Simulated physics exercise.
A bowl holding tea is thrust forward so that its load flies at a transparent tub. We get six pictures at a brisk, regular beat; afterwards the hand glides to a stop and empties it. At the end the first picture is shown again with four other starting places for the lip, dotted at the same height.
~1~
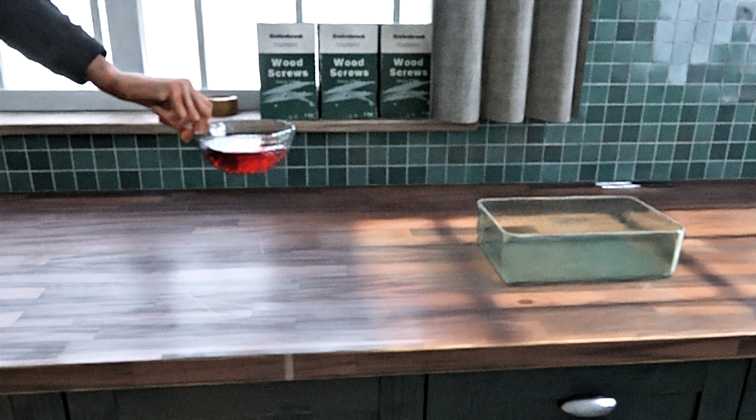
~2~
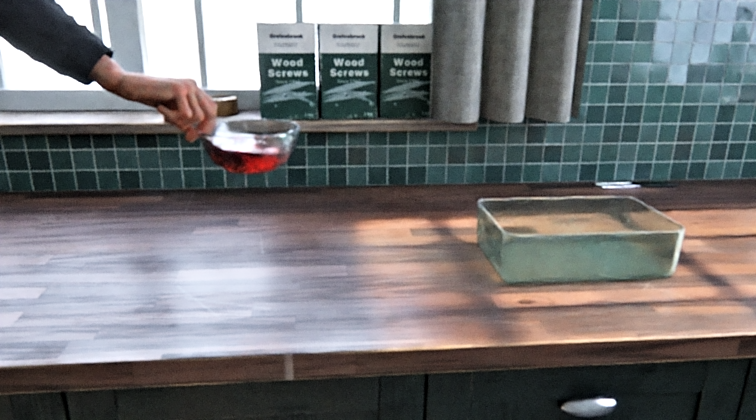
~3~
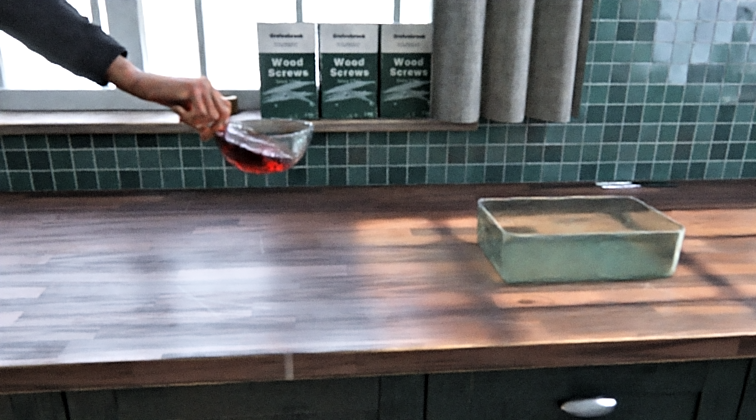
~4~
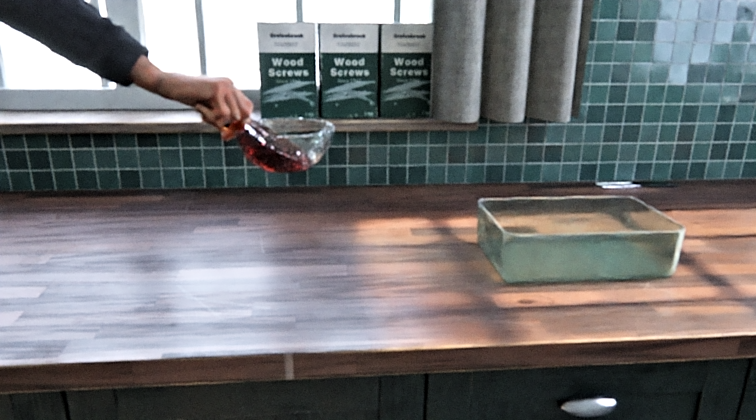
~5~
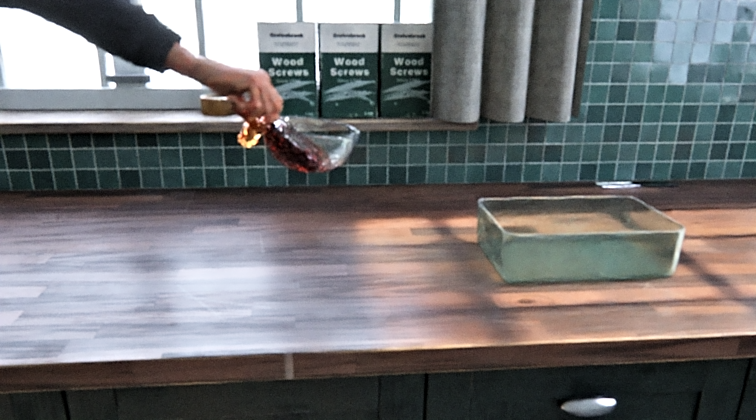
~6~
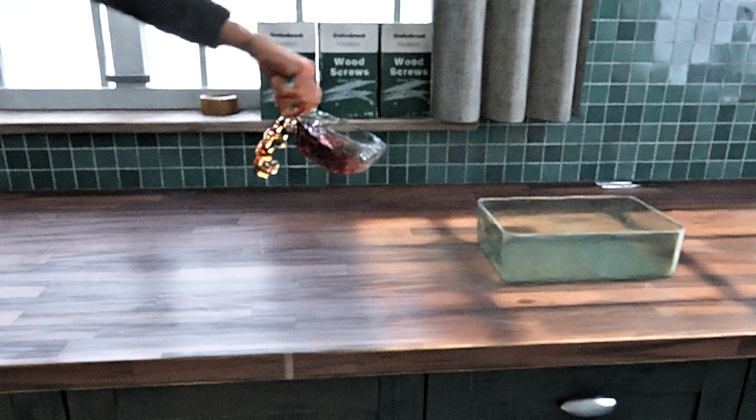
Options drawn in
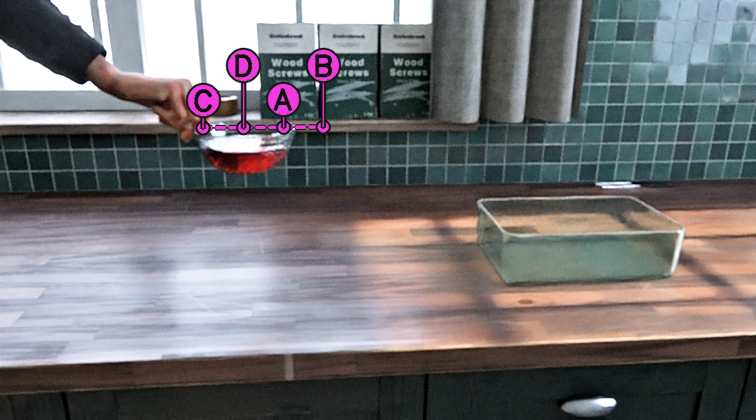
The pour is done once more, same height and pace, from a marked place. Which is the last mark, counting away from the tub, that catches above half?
Take B.
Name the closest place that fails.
Here it is place A.
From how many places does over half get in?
One of them.
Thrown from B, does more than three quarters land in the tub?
No, less.
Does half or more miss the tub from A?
Yes.
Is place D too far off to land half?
Yes, that goes wrong.
On the marked copy, A at (283, 127); B at (323, 127); C at (203, 128); D at (243, 127).
If A is chosen, about 29 % lands in the tub, 67 % falls short and 4 % goes beside or beyond.
If B is chosen, about 65 % lands in the tub, 26 % falls short and 8 % goes beside or beyond.
If C is chosen, about 0 % lands in the tub, 99 % falls short.
If D is chosen, about 1 % lands in the tub, 95 % falls short and 4 % goes beside or beyond.
